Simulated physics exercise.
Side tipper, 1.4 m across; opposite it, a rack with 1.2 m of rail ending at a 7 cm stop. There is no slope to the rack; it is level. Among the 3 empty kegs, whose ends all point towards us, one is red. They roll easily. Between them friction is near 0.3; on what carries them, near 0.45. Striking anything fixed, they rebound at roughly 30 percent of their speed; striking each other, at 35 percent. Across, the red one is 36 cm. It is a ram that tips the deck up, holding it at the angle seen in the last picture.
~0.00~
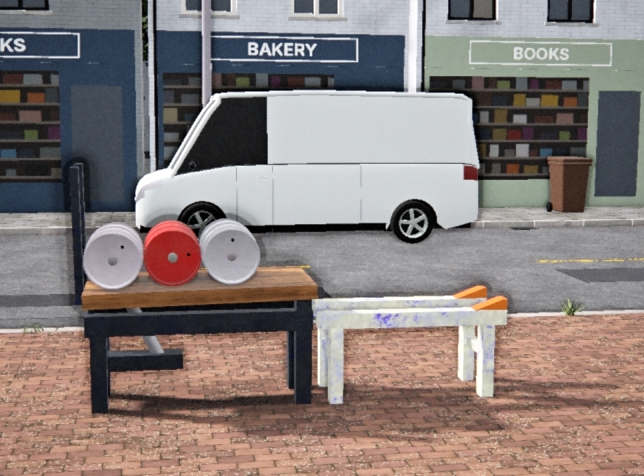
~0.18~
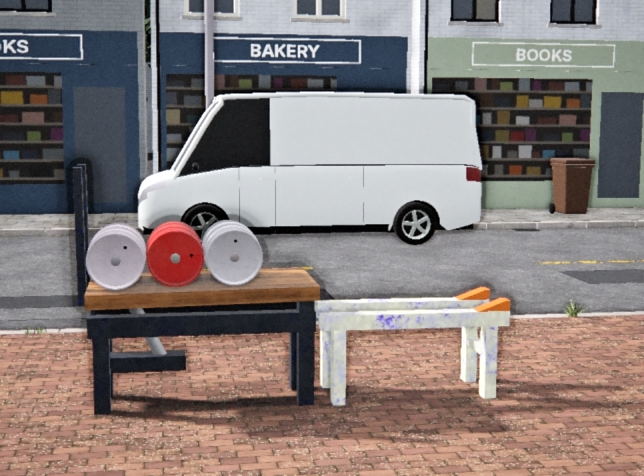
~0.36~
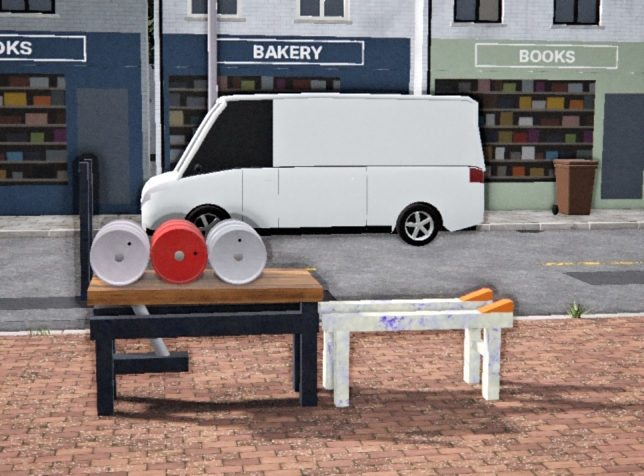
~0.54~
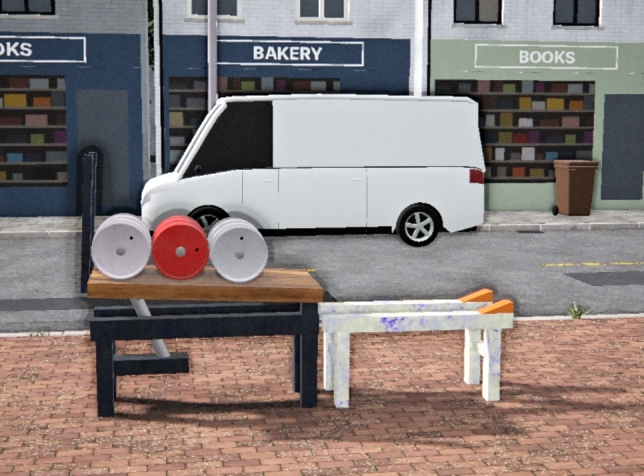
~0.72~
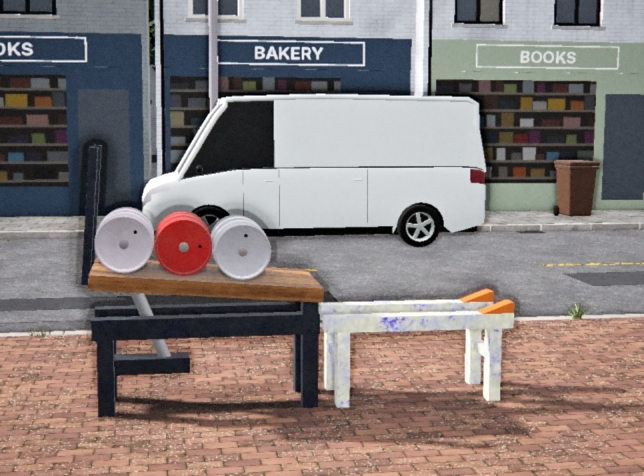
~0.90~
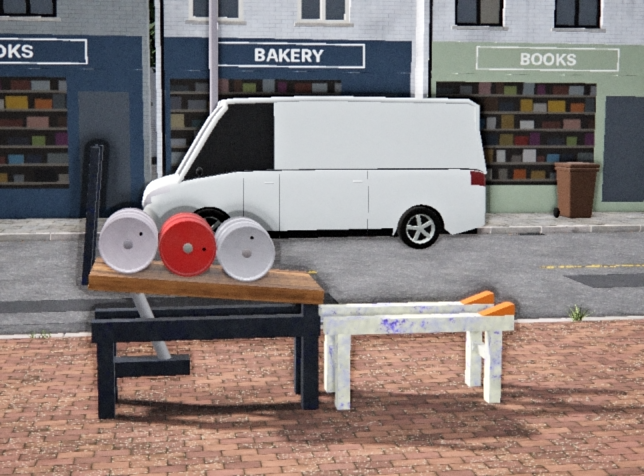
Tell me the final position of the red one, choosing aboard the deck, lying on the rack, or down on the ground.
Lying on the rack.
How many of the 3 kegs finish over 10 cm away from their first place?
Count: 3.
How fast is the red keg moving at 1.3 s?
Roughly 0.3 m/s.
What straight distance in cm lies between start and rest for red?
Red shifts by 180.
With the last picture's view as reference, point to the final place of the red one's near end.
In the last picture it sits near (458, 289).
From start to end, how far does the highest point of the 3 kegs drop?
About 20 cm.
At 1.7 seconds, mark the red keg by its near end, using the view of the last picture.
It should be close to pixel (230, 252).
After 1.3 s, red is on the deck, 75 cm from the hinge, rolling right; 0 past the stop so far.
After 1.7 s, red is on the deck, 60 cm from the hinge, rolling right; 0 past the stop so far.
After 2.2 s, red is on the deck, 30 cm from the hinge, rolling right; 0 past the stop so far.
After 2.8 s, red is up on others, 110 cm from the rack's far end, rolling right; 0 past the stop so far.
At rest (6.3 s), red is on the rack, 40 cm from the rack's far end; 1 past the stop so far.
